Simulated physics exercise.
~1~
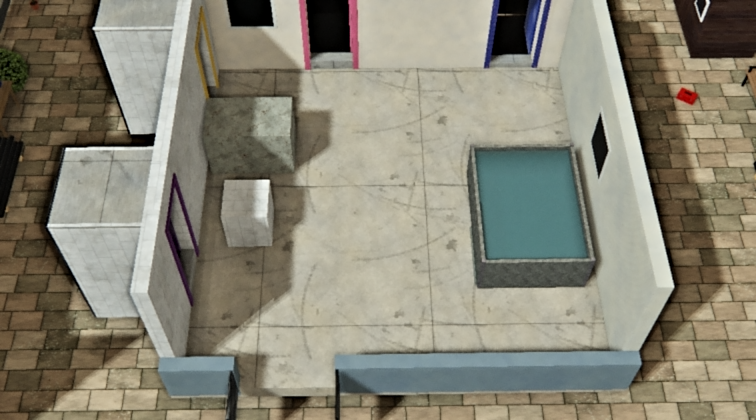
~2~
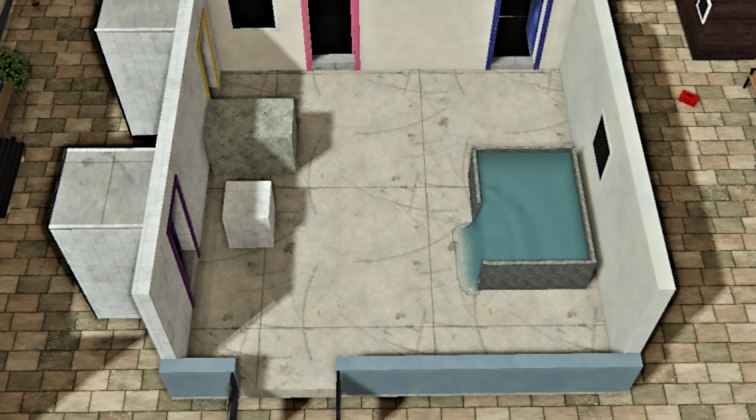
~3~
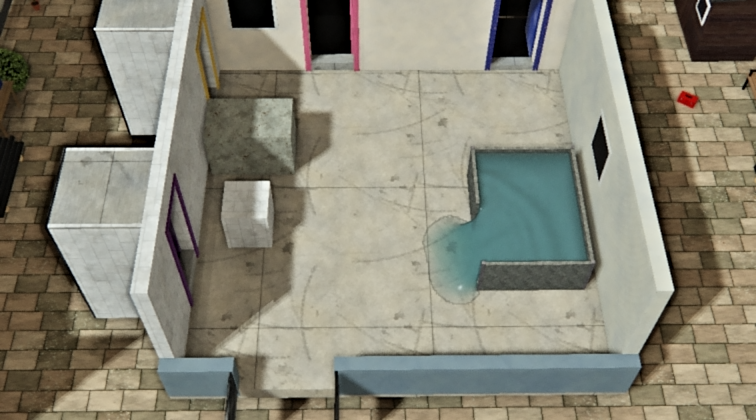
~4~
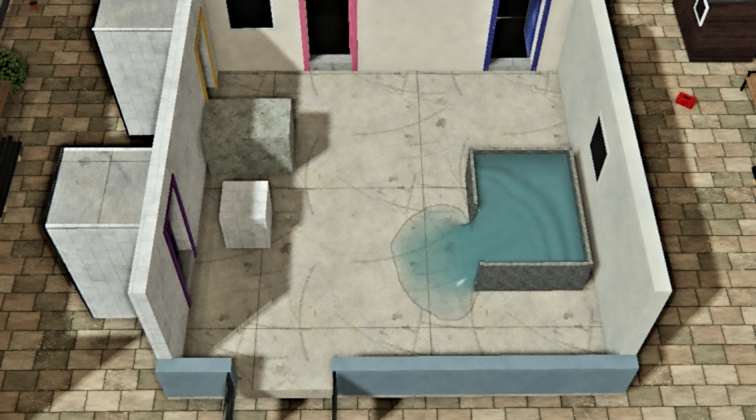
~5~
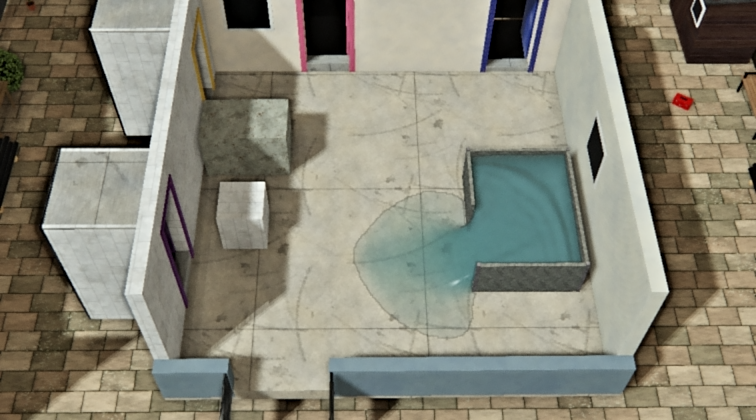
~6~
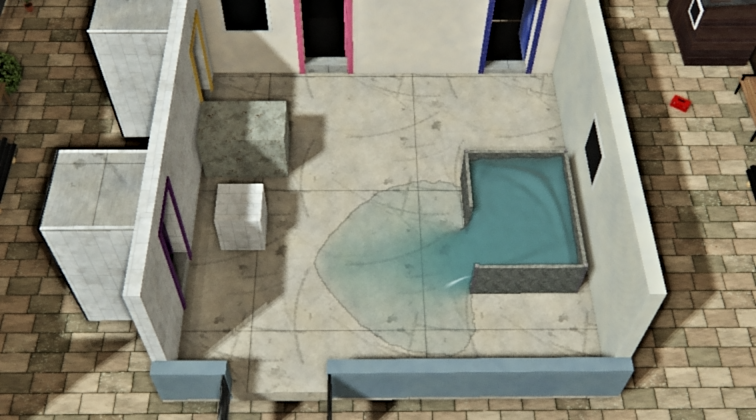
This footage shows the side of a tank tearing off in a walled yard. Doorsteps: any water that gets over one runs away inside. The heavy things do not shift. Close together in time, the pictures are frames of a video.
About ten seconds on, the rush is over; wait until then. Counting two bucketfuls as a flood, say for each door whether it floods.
The blue door is going to stay inside the allowance; the yellow door is going to stay inside the allowance; the pink door is going to stay inside the allowance; the purple door is going to stay inside the allowance.
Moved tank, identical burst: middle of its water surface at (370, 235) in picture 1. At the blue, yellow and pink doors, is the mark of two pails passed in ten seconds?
I'd say the blue door stops short, the yellow door stops short and the pink door stops short.
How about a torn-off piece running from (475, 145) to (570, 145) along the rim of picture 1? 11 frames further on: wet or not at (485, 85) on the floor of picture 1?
Answer: Wet.
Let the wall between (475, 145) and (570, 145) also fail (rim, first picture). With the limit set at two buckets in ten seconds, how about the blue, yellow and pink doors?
Observed - blue runs over the limit, yellow runs over the limit, pink keeps within bounds.
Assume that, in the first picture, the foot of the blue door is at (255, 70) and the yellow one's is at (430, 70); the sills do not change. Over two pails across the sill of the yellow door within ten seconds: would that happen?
Note - yellow door ends up lower.
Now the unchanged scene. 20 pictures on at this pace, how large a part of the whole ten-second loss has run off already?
By my reckoning, 25 %.
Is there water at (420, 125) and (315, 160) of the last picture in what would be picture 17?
First spot spared, second spot soaked.
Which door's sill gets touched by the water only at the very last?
That is the one in blue.
A moment on, water covers 40 % of the floor; the blue door not reached, the yellow door not reached, the pink door not reached, the purple door wet at the sill, nothing in.
Next, water covers 45 % of the floor; the blue door not reached, the yellow door not reached, the pink door not reached, the purple door wet at the sill, nothing in.
Then, water covers 55 % of the floor; the blue door not reached, the yellow door wet at the sill, nothing in, the pink door not reached, the purple door under two buckets in.
Later, water covers 65 % of the floor; the blue door not reached, the yellow door wet at the sill, nothing in, the pink door wet at the sill, nothing in, the purple door under two buckets in.
In the end, water covers 95 % of the floor; the blue door wet at the sill, nothing in, the yellow door wet at the sill, nothing in, the pink door wet at the sill, nothing in, the purple door under two buckets in.
